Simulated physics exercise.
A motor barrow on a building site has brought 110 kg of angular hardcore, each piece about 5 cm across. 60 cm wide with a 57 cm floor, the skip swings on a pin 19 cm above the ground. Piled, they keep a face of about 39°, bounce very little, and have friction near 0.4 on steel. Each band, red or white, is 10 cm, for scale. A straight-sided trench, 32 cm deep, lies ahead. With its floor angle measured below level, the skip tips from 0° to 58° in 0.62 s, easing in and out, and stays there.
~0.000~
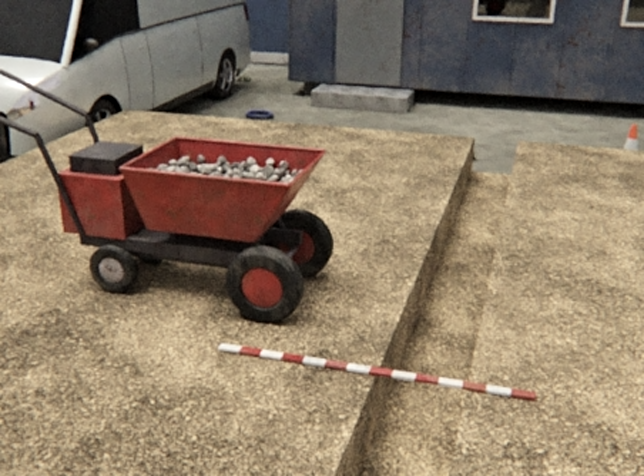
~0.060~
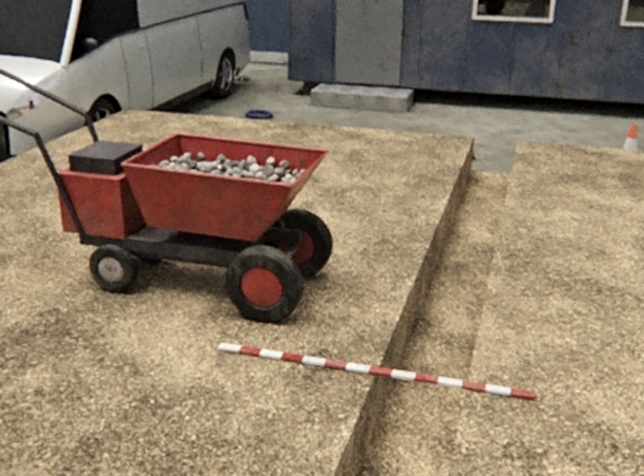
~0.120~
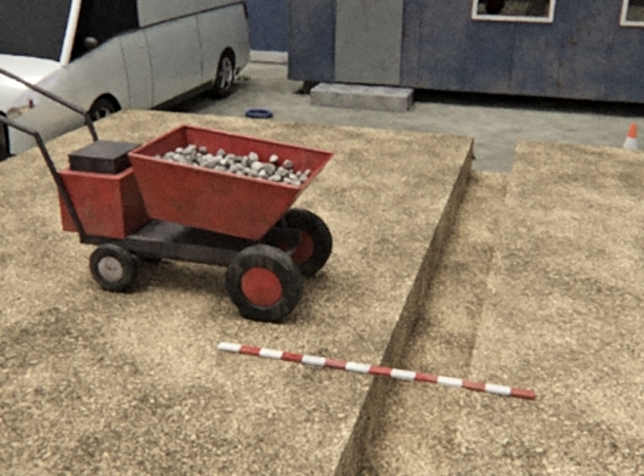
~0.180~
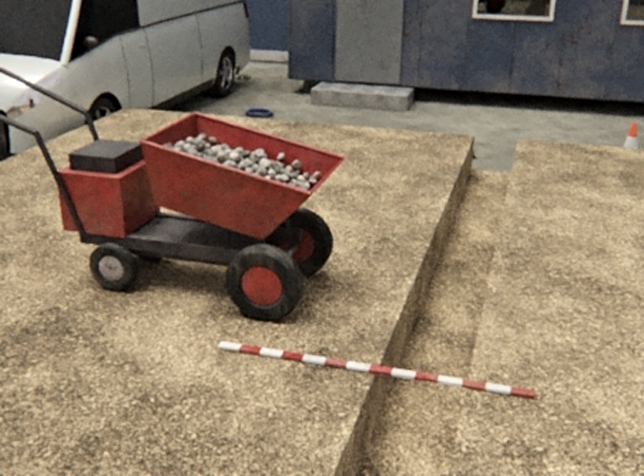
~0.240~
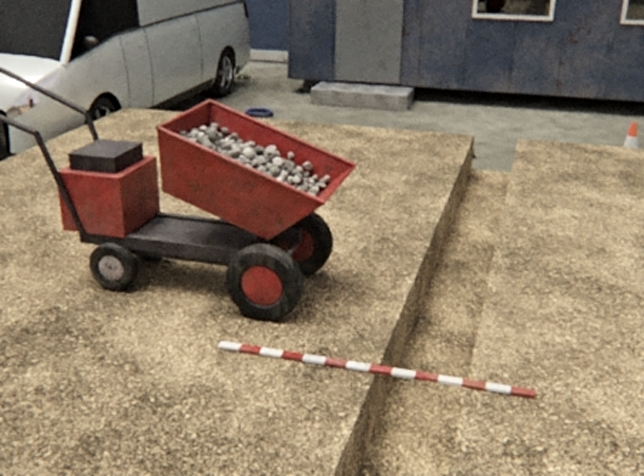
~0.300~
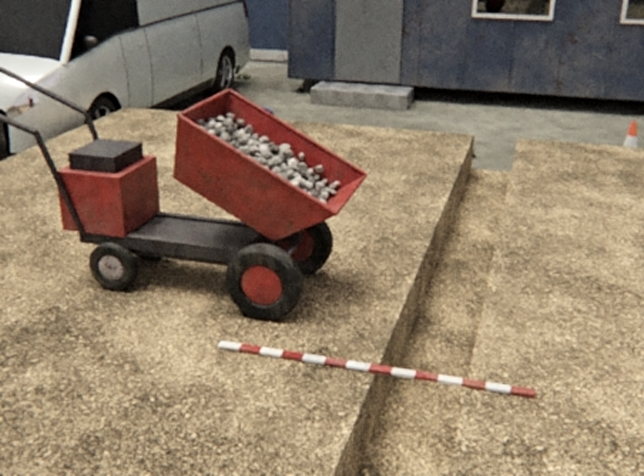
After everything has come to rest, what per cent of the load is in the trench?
I would say 31 percent.
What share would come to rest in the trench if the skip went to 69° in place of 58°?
The trench would hold about 65% of it.
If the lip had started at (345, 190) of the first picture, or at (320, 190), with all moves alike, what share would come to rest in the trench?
I'd expect some 15 per cent, then some 25.
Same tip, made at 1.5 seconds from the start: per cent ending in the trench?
Close to 10 per cent then.
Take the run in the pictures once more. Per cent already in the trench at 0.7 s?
Something like 0 in a hundred.
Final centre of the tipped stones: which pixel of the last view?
About (445, 366).
After 0.5 s the floor is at 48°; 100 % in the skip; the foremost stones are at (345, 226).
After 0.7 s the floor is at 58°; 97 % in the skip, 1 % short of the trench, 2 % in the trench; the foremost stones are at (411, 263).
After 1.1 s the floor is at 58°; 73 % in the skip, 2 % short of the trench, 24 % in the trench; the foremost stones are at (489, 348).
After 3.0 s the floor is at 58°; 67 % in the skip, 1 % short of the trench, 31 % in the trench; the foremost stones are at (506, 359).
